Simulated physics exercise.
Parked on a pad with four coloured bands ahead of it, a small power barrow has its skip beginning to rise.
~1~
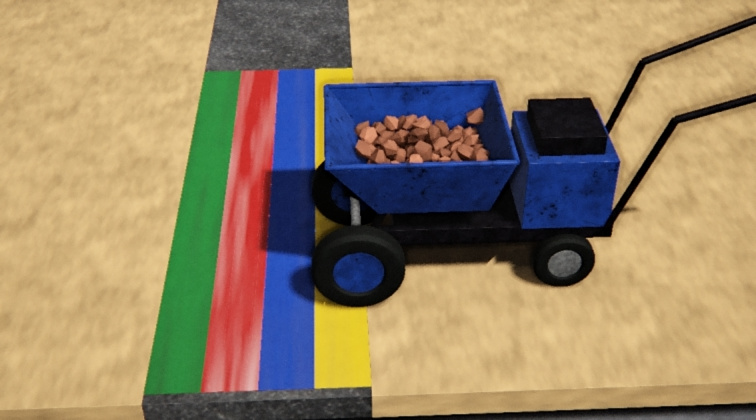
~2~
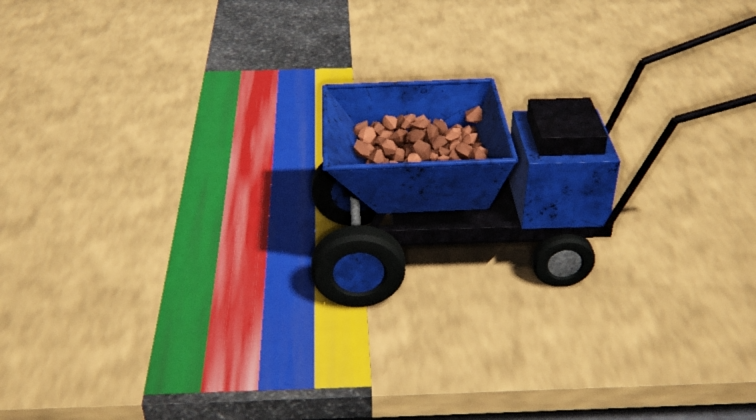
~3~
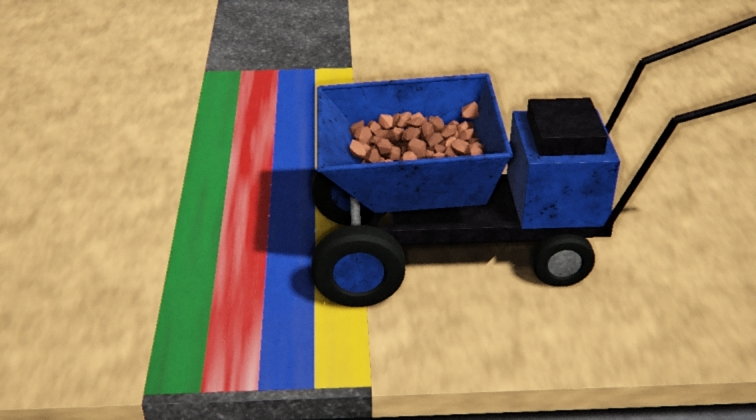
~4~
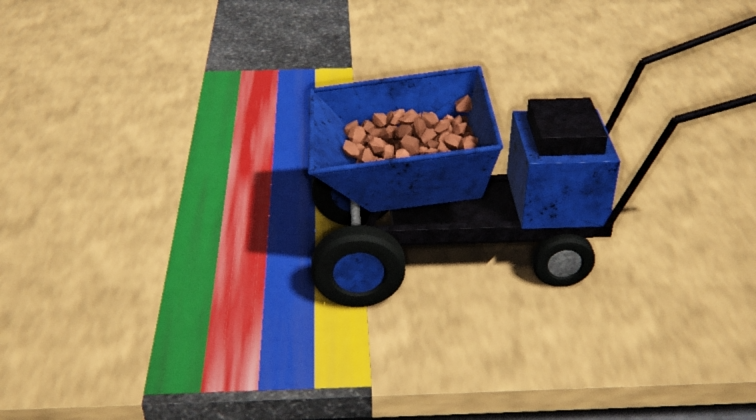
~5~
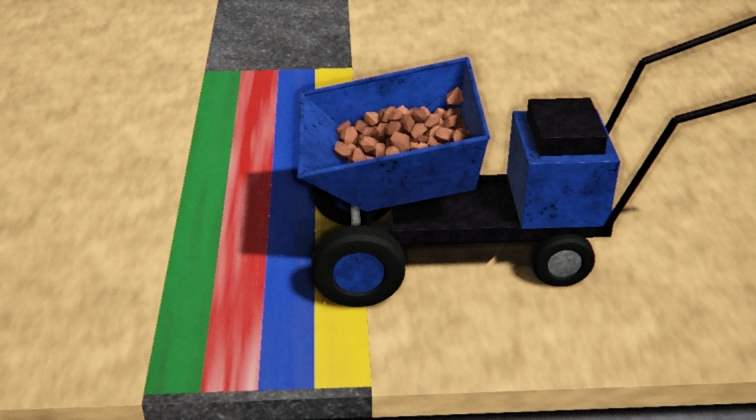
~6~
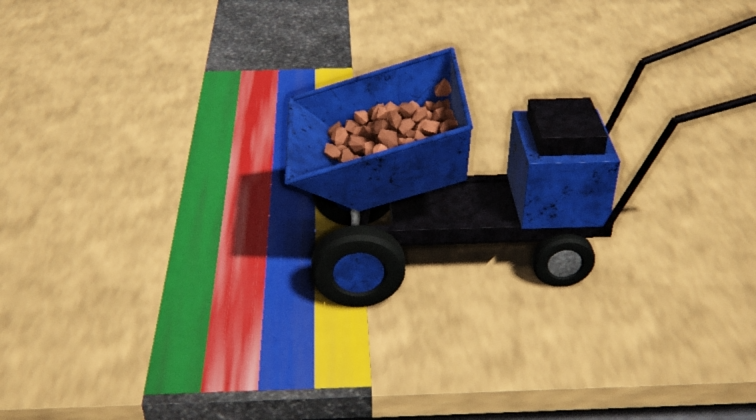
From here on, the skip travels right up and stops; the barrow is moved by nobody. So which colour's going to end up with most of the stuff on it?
Most of it lands on green.
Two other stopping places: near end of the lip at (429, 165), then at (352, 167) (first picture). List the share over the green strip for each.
Estimates, in order: 0 % then 40 %.
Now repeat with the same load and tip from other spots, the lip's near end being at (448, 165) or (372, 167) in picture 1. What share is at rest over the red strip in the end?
First some 10, then 50 per cent.
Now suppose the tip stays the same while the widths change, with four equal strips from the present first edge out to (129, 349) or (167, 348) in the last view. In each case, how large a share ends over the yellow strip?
Shares: Near 0 %; near 0 %.
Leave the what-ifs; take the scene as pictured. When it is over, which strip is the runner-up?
That would be the strip in red.
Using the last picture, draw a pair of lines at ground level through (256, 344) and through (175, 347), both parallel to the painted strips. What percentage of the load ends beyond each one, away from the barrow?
Some 100 and some 40 per cent, respectively.
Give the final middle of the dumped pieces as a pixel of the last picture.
Roughly at pixel (200, 259).
Shortly afterwards, skip tipped steeply; the whole lot in the skip.
Next, skip tipped right over; the bulk in the skip; a little over the red strip; a little over the green strip; only a few off the paint.
Some moments later, skip tipped right over; a little in the skip; near a quarter over the red strip; near half over the green strip; near a quarter off the paint.
In the end, skip tipped right over; only a few in the skip; none at all over the yellow strip; none at all over the blue strip; near a quarter over the red strip; near half over the green strip; near a quarter off the paint.
